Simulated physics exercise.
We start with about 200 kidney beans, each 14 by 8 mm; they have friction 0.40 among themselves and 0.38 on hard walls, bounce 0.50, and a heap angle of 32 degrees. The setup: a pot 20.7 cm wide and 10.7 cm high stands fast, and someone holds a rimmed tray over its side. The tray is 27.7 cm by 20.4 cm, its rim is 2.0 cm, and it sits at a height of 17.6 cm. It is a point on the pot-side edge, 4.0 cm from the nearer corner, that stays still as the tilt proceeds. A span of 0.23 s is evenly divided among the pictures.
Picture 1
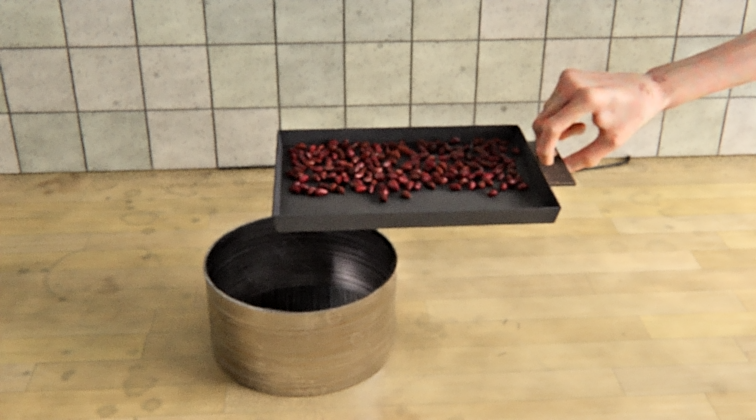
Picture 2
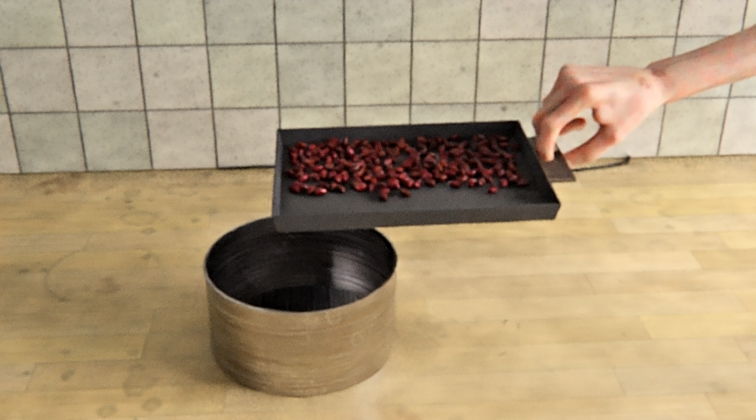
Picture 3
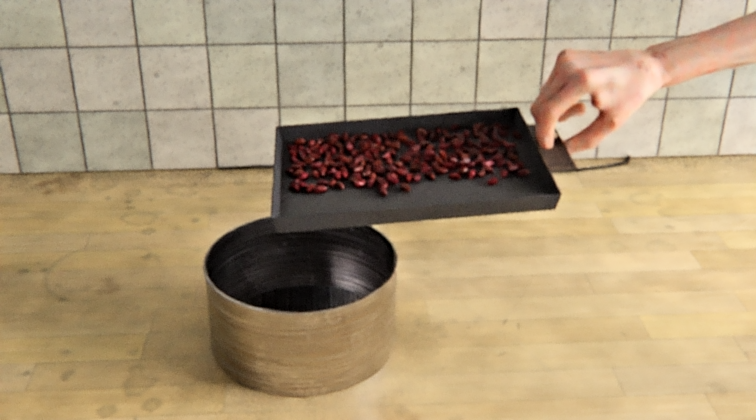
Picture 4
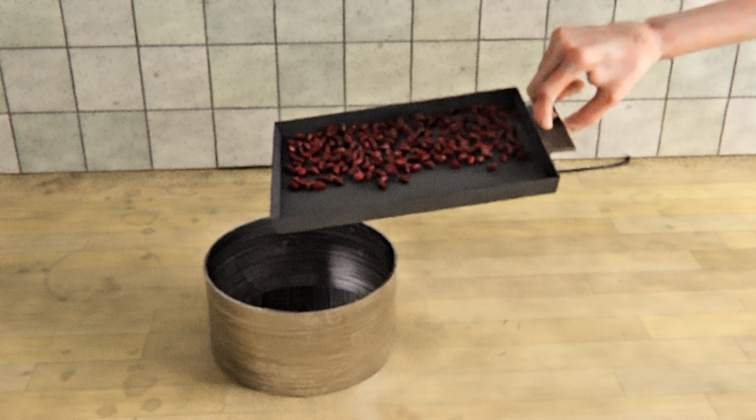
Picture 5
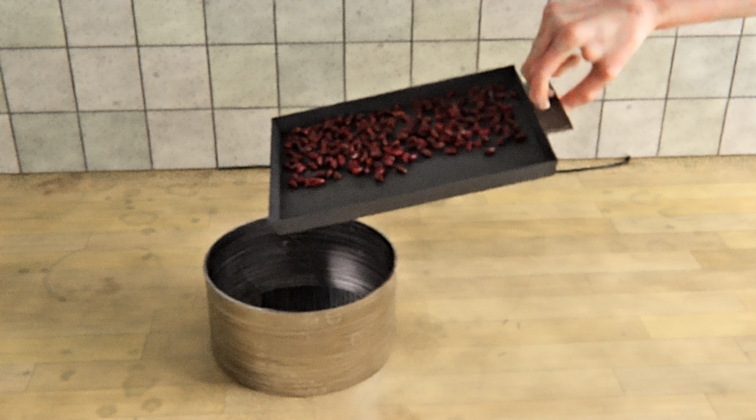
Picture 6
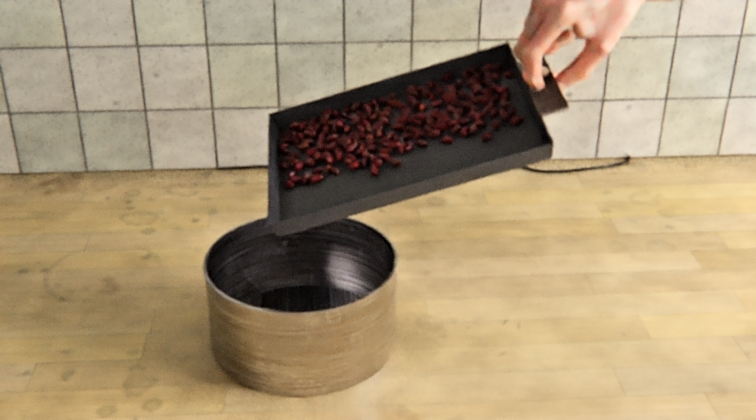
A hand held a dark tray of red beans over a round pot on a wooden surface, then slowly raised the tray's right end, tilting it down to the left while the pot stayed still.
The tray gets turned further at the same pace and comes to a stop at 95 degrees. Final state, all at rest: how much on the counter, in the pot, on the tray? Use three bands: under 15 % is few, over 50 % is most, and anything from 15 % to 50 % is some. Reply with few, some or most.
Counter: Some, pot: Most, tray: Few.
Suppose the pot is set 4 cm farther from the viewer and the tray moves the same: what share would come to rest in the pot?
I'd say some 10 per cent would end up there.
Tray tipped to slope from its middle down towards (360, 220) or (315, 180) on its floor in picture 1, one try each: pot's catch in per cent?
First try: About 65 percent; second try: About 40 percent.
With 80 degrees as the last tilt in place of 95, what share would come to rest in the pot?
Roughly 55 percent.
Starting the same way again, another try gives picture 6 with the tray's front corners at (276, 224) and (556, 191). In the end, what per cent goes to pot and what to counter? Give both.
Pot 65 % / counter 35 %.
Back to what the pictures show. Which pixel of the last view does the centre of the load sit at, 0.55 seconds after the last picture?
I'd put it close to (239, 233).
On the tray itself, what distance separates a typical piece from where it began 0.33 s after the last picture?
Around 9 centimetres.
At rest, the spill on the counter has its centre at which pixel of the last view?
Somewhere around (122, 413), I'd say.
Then, 0.33 s after the last picture, tilt 56 degrees; the tray holds 100 %, the pot 0 %.
Then, 0.55 s after the last picture, tilt 81 degrees; the tray holds 50 %, the pot 10 %.
Then, 0.89 s after the last picture, tilt 95 degrees; the tray holds 5 %, the pot 55 %.
In the end, counter 40 %, pot 60 %, tray 0 %.
